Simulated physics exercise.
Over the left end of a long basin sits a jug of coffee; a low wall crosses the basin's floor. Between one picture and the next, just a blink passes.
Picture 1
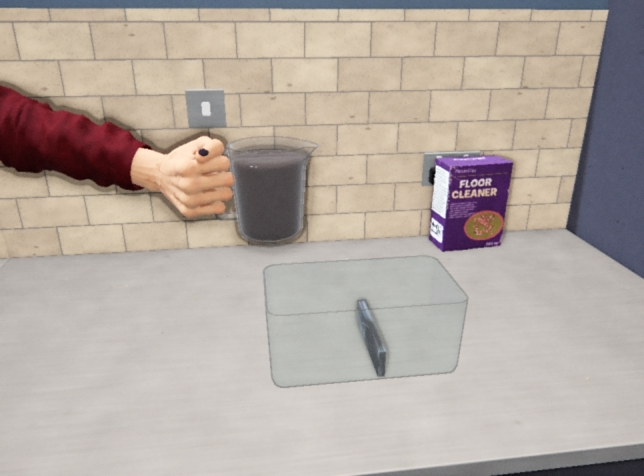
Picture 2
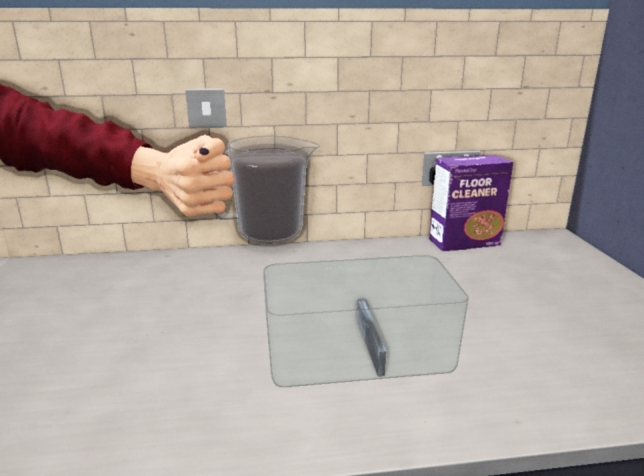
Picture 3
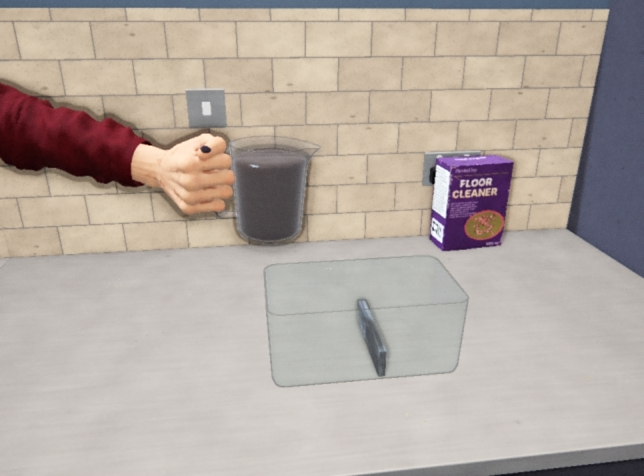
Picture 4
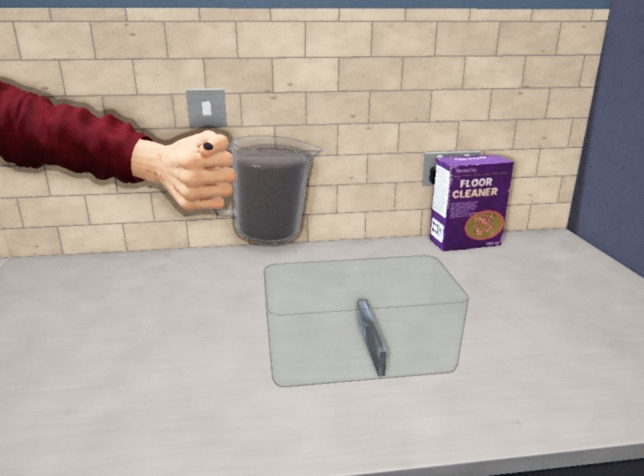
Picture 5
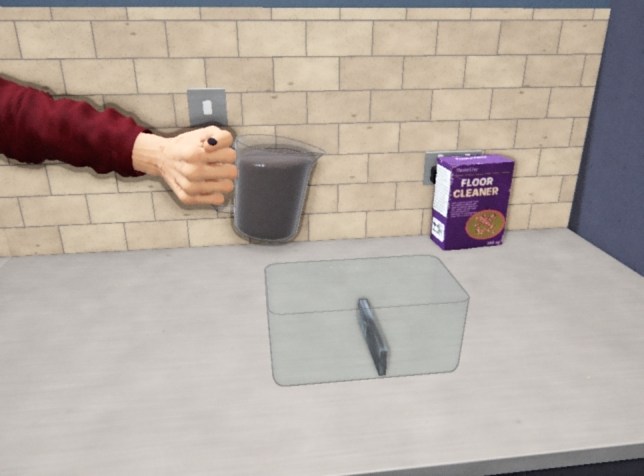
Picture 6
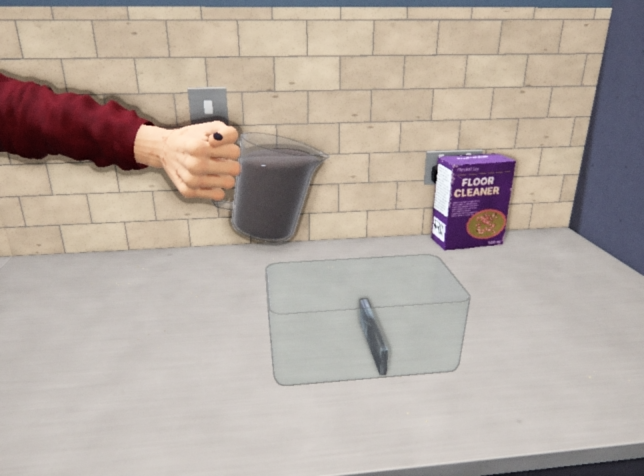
A hand tilts a jug of dark liquid slightly rightward above a clear basin's left end.
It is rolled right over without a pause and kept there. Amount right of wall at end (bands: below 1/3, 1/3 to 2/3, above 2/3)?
The share that settles right of the wall is one third to two thirds, as I see it.
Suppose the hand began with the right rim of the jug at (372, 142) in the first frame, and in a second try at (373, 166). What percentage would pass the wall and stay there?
First try: 85 percent; second try: 90 percent.
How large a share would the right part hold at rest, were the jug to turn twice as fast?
Roughly 35 percent.
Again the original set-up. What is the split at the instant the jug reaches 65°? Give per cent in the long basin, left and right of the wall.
0 % left, 5 % right.
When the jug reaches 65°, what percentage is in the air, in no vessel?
15 in a hundred.
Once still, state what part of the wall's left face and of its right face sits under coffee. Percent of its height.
The left reaches some 30 %, the right about 40 %.
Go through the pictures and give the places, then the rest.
In the first frame, tilt 0°; pouring edge (319, 144); surface from (232, 158) to (305, 157); the long basin's rim runs from (265, 290) to (451, 278); the wall's top is at (371, 325).
In the second frame, tilt 1°; pouring edge (320, 144); surface from (233, 158) to (305, 156).
In the third frame, tilt 2°; pouring edge (321, 146); surface from (234, 158) to (306, 157).
In the fourth frame, tilt 5°; pouring edge (323, 148); surface from (235, 158) to (308, 157).
In the fifth frame, tilt 9°; pouring edge (327, 151); surface from (238, 158) to (312, 156).
In the sixth frame, tilt 14°; pouring edge (330, 155); surface from (241, 159) to (318, 157).
A moment on, the jug is tipped part way and 80 per cent is still to pour, 1 is left of the wall and 4 right of it.
Next, the jug is tipped on its side and 32 per cent is still to pour, 13 is left of the wall and 34 right of it.
Then the jug is tipped right over and 4 per cent is still to pour, 43 is left of the wall and 48 right of it.
Later the jug is tipped right over and 0 per cent is still to pour, 49 is left of the wall and 49 right of it.
In the end 50 per cent lies left of the wall, 49 right of it and 1 outside.
